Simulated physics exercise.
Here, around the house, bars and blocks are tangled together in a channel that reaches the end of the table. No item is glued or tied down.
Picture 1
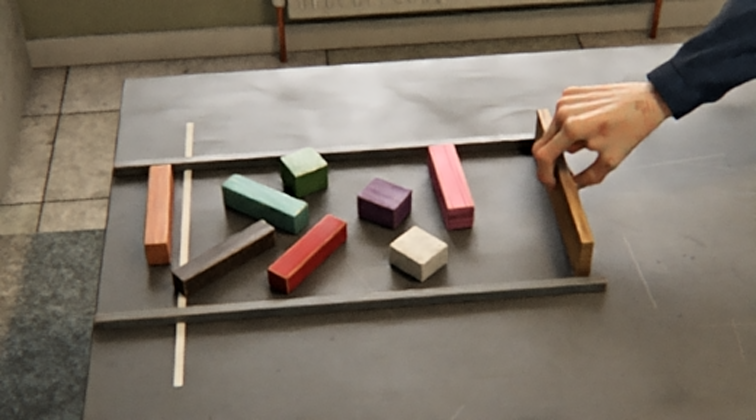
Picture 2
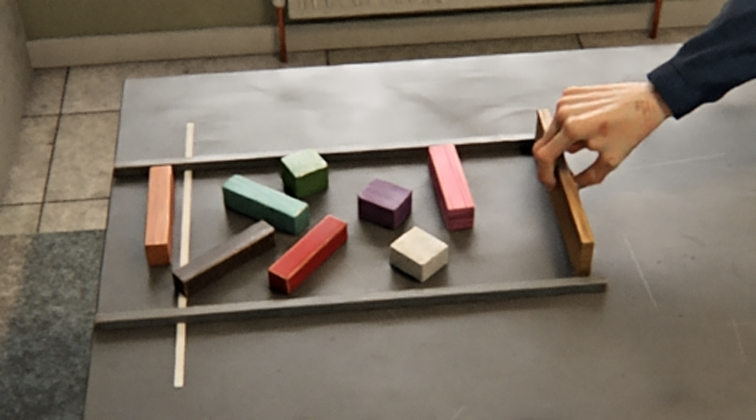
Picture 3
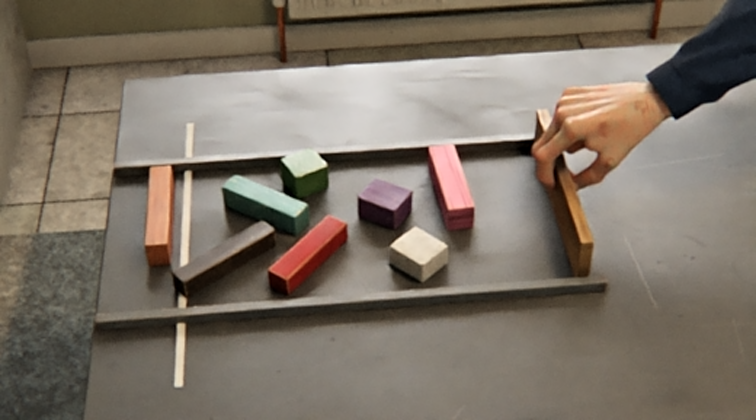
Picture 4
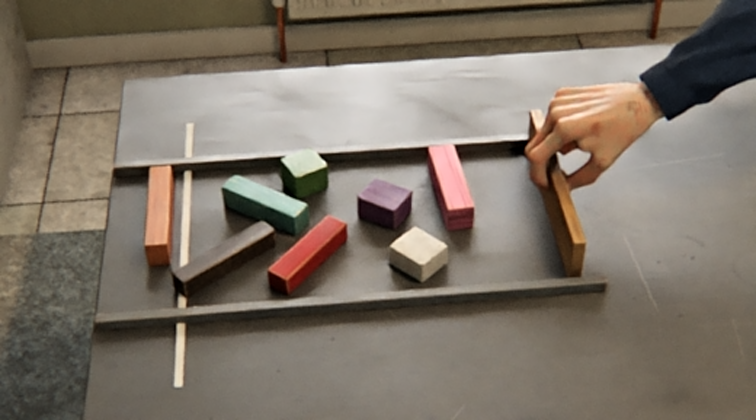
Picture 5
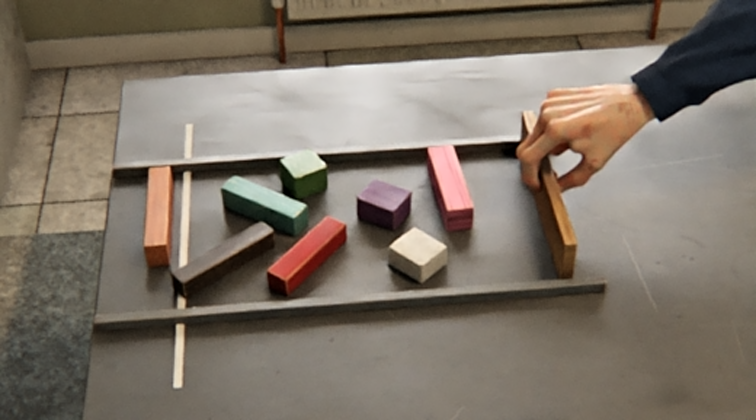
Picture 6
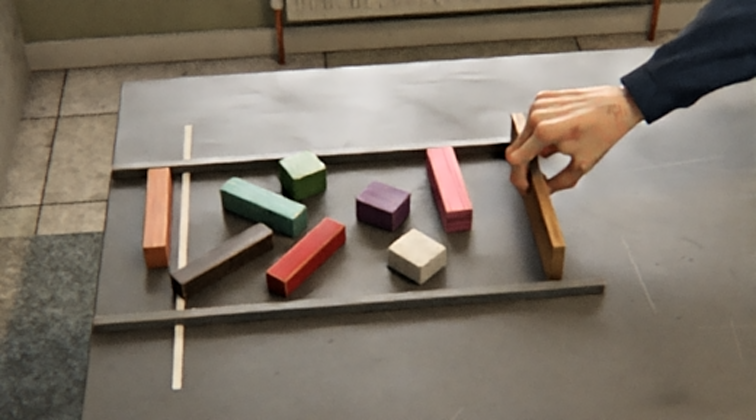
On a dark tabletop, colourful wooden bars and blocks lay scattered between two rails, and a hand held a board upright at the right, then slid it slightly left while the pieces stayed still.
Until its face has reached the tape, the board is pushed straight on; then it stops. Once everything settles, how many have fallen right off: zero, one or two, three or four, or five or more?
By then, one or two have fallen off.
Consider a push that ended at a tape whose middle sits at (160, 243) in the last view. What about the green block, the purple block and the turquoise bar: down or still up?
In this case the green block does not drop; next, the purple block does not drop; last, the turquoise bar drops.
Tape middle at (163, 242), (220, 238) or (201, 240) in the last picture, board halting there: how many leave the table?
So, one try after another, the floor gets 3, then 0, then 1.
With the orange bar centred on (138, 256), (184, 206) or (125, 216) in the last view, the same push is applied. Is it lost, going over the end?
Place by place, it drops off; tumbles off; drops off.
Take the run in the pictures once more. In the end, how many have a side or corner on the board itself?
It's touching 2 at the end.
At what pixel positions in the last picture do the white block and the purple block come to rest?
I'd say approximately (161, 271) and then (134, 216).
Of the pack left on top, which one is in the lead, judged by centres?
That's the black bar.
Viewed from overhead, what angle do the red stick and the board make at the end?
It is near 0° out of line.
Early on, none off yet; orange bar at rest near (158, 216); black bar at rest near (223, 261); turquoise bar at rest near (263, 207).
A while later, none off yet; orange bar at rest near (158, 216); black bar travelled a little near (211, 266); turquoise bar travelled a little near (221, 203).
Further along, none off yet; orange bar travelled a little near (130, 218); black bar travelled a little near (158, 270); turquoise bar travelled about its own width near (154, 201).
Finally, the number that fall off is one or two; lost, turquoise bar and orange bar.
